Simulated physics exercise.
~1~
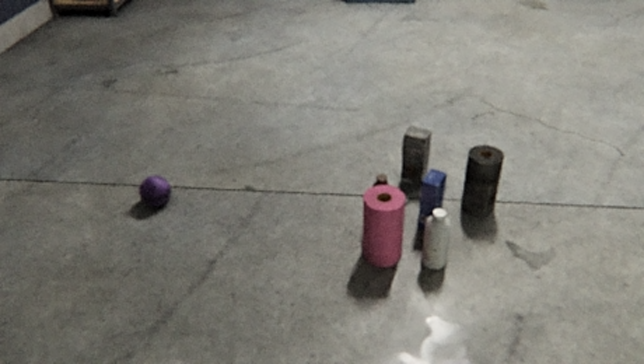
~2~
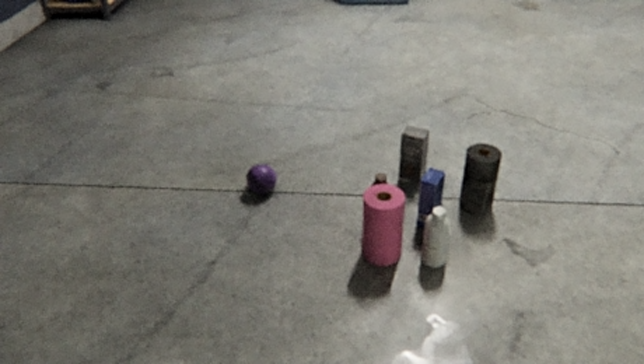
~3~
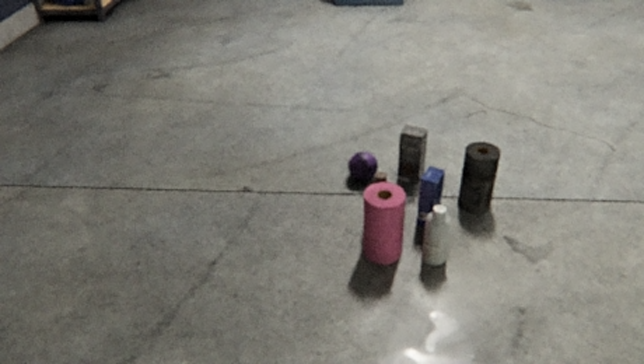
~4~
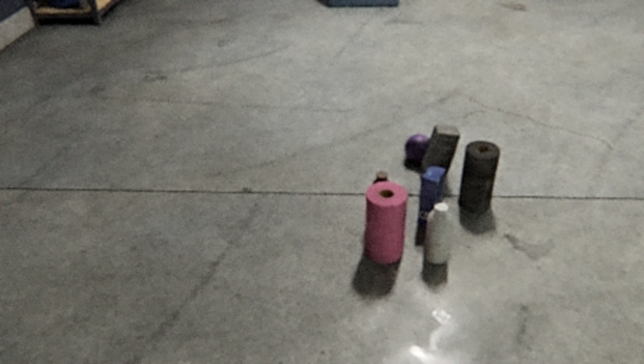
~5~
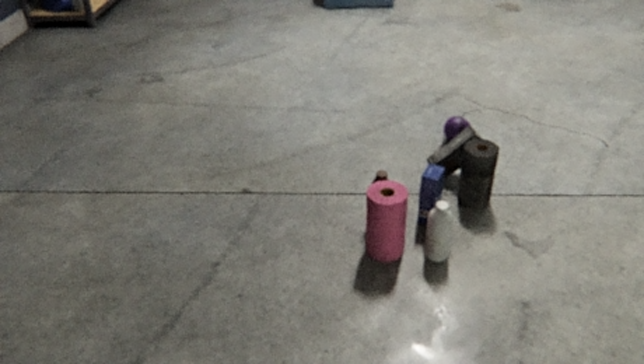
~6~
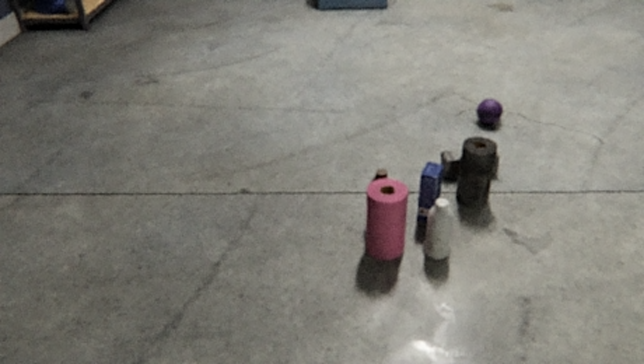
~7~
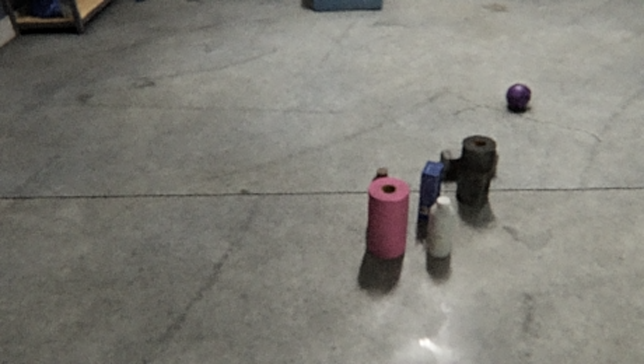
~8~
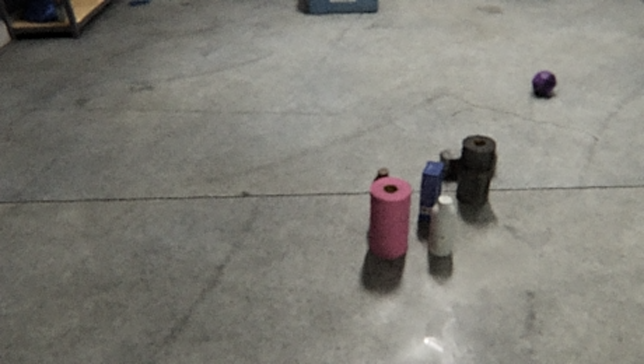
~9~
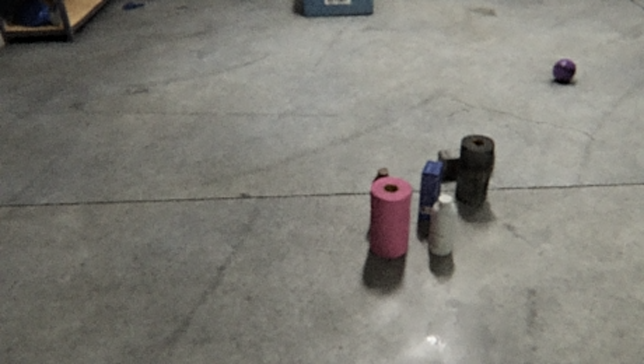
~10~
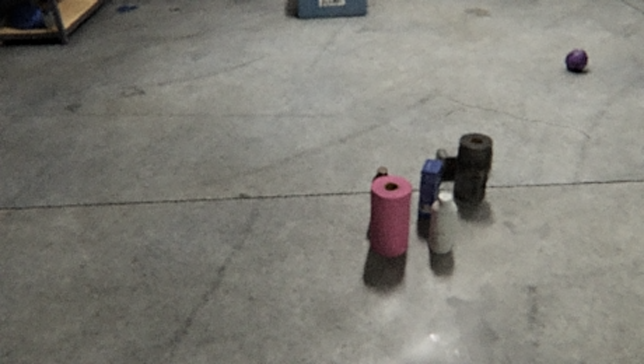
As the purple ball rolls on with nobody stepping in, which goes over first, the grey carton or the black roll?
The grey carton goes over first, tipping to the right when the ball reaches it. The black roll is still standing at the end.
